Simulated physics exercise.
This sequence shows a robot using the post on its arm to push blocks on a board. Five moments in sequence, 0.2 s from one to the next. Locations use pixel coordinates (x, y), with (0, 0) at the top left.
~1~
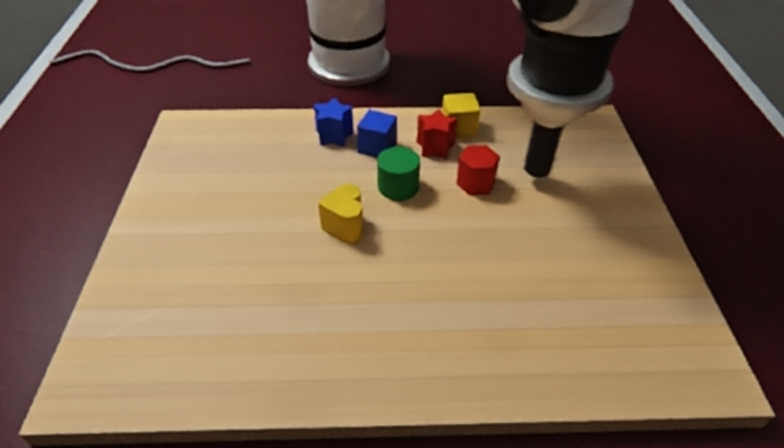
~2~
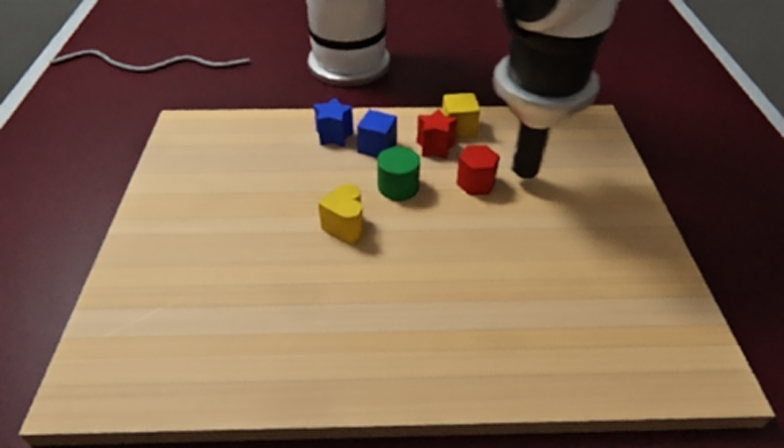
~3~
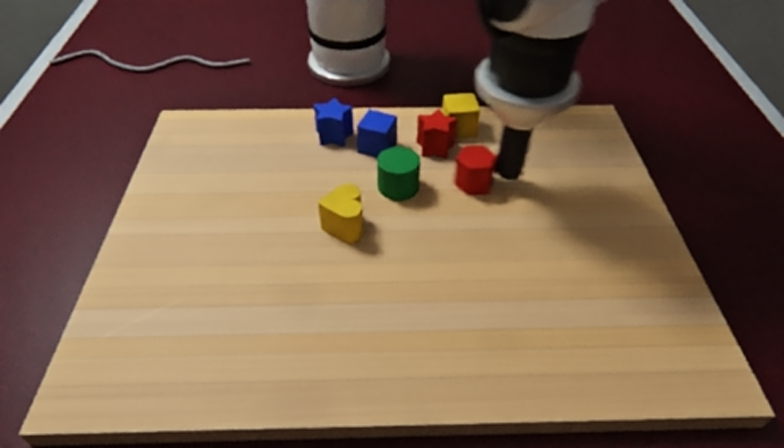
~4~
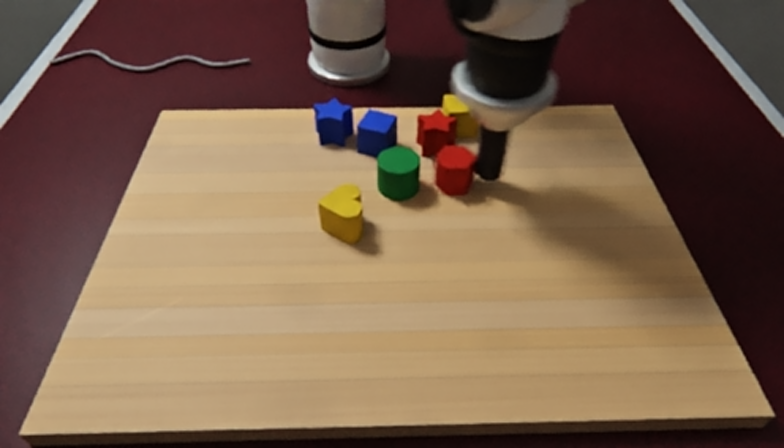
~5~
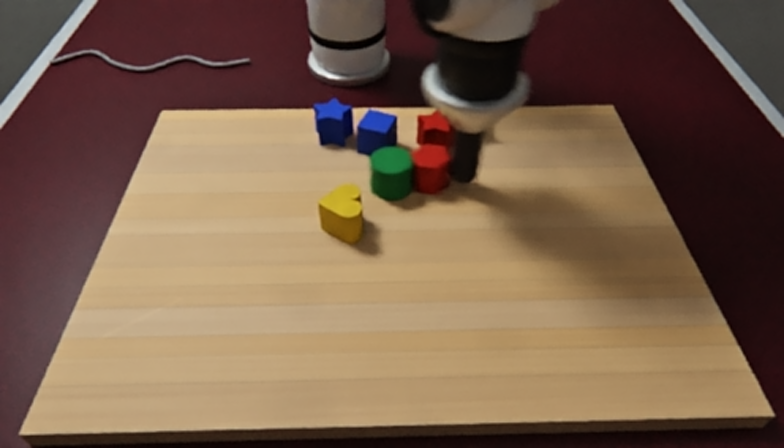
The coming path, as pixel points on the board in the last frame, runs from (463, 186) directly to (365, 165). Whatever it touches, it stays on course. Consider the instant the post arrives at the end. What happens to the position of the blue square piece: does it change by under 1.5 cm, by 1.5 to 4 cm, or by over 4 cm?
My estimate: In the 1.5 to 4 cm range.
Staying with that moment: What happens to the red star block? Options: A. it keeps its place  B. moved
Option A.
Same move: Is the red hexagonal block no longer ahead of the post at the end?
I believe not.
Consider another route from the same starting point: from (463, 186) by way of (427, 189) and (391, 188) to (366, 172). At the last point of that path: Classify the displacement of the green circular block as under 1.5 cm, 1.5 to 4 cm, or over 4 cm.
Overall it shifts more than 4 cm.
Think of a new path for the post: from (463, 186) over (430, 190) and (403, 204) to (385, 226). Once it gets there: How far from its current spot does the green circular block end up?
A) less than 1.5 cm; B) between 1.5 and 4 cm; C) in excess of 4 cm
Letter B.
What follows on the original path. One third of the way, post (429, 168); green circular block (359, 158); red hexagonal block (397, 146).
Two thirds of the way, post (396, 161); blue square piece (370, 115), turned 25° clockwise; green circular block (339, 158); red hexagonal block (366, 140), turned 30° clockwise.
At the end, post (365, 154); blue star block (332, 108), turned 15° anticlockwise; blue square piece (364, 113), turned 65° clockwise; green circular block (328, 159); red hexagonal block (334, 133), turned 30° clockwise; red star block not moved.
